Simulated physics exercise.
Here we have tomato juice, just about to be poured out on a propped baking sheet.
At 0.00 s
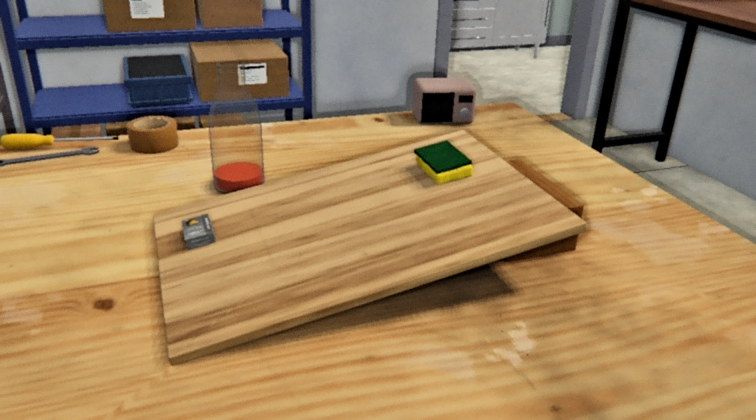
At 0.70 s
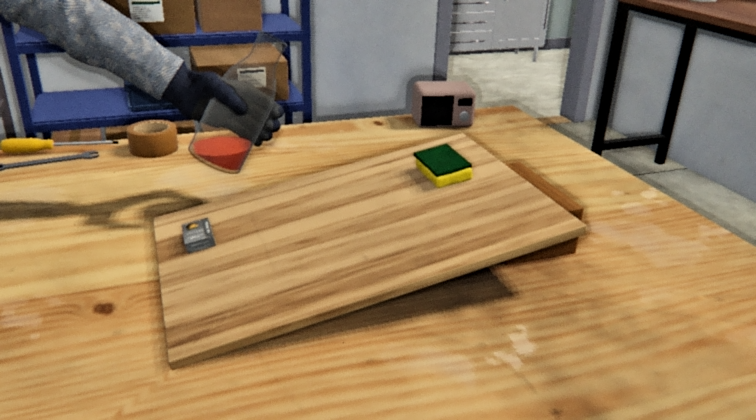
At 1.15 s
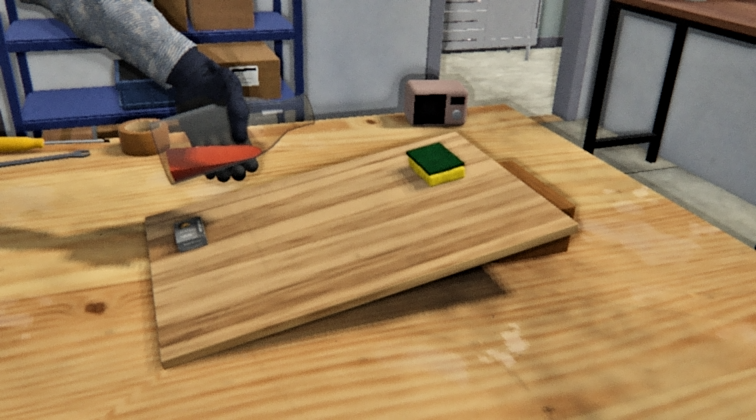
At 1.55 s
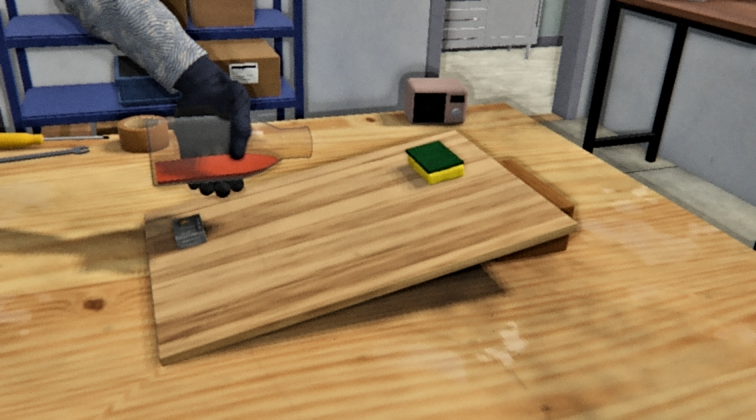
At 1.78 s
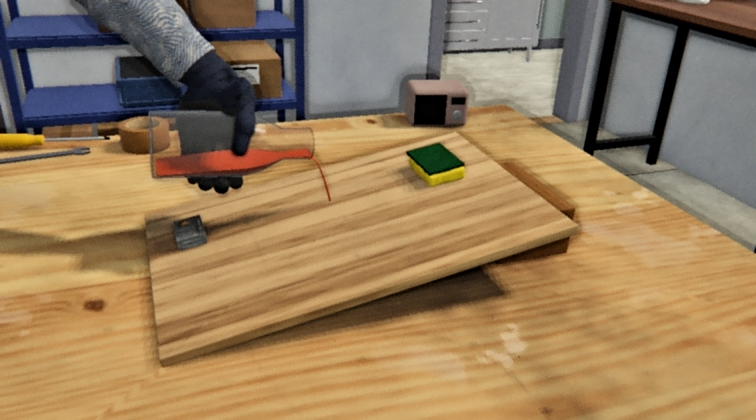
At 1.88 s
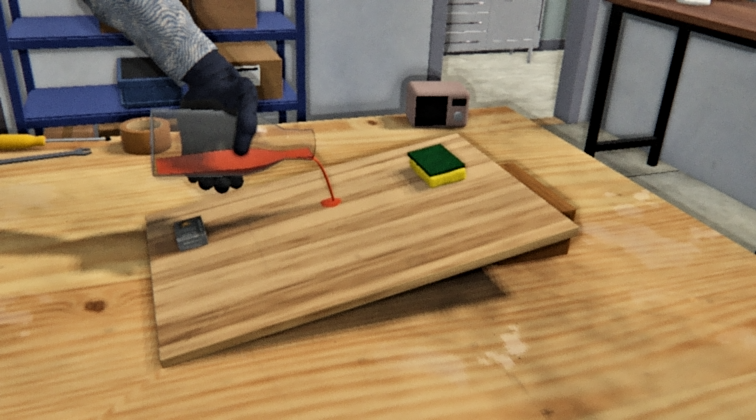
A gloved hand lifted a clear container of red liquid from the table, tipped it sideways over a sloping wooden board, and poured a thin stream that made a small red spot near the sponge.
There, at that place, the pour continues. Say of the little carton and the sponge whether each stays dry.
On the left the little carton is reached, on the right the sponge escapes.
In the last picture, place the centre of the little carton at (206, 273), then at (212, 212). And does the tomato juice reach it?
Where first placed it is not touched, where next placed it is touched.
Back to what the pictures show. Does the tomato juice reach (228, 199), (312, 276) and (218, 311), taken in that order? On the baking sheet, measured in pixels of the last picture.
Starting from the first: Never touched, then never touched, finally never touched.
Around 2.6 s, it runs down to the left; the little carton is still dry; the sponge is still dry.
Around 3.7 s, it runs down to the left and off the end; the little carton is wet along its edge; the sponge is still dry.
Around 7.1 s, it runs down to the left and off the end; the little carton is wet along its edge; the sponge is still dry.
